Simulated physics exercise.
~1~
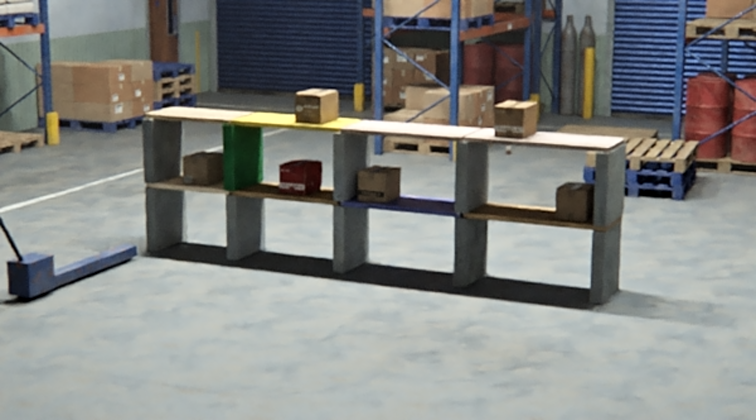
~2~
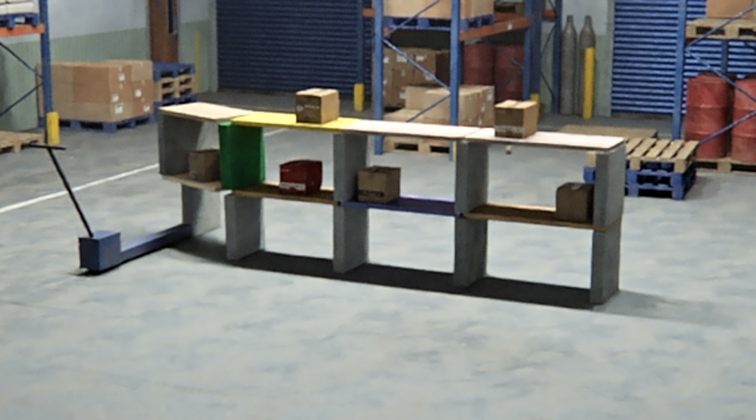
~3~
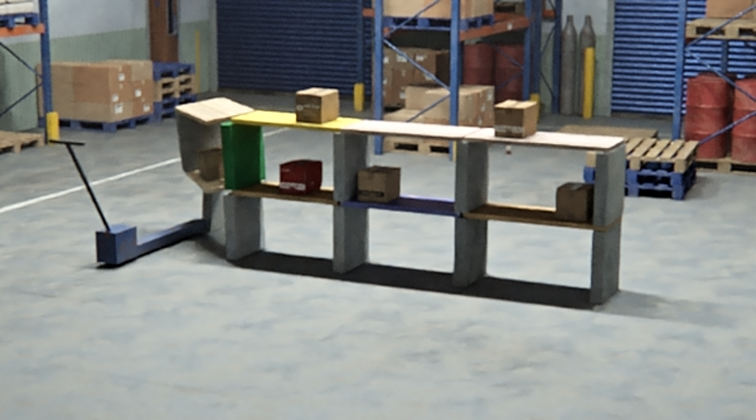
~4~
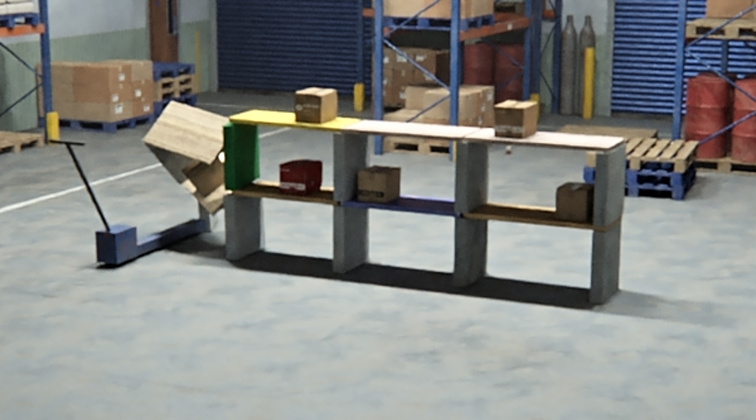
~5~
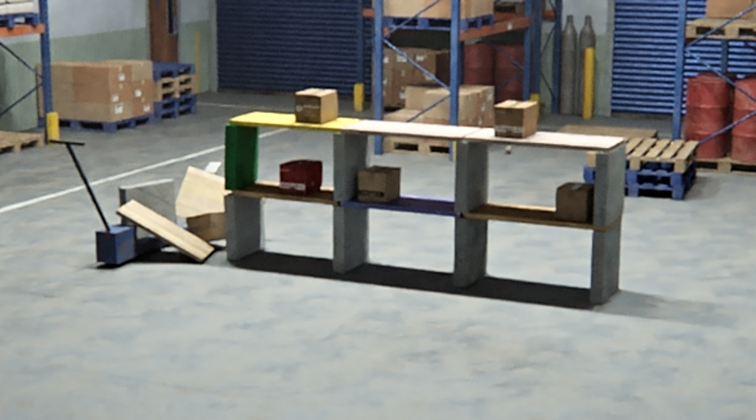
Blue floor jack sliding right into a long makeshift shelf, toppling its left end bay while the green upright and rest stay standing.
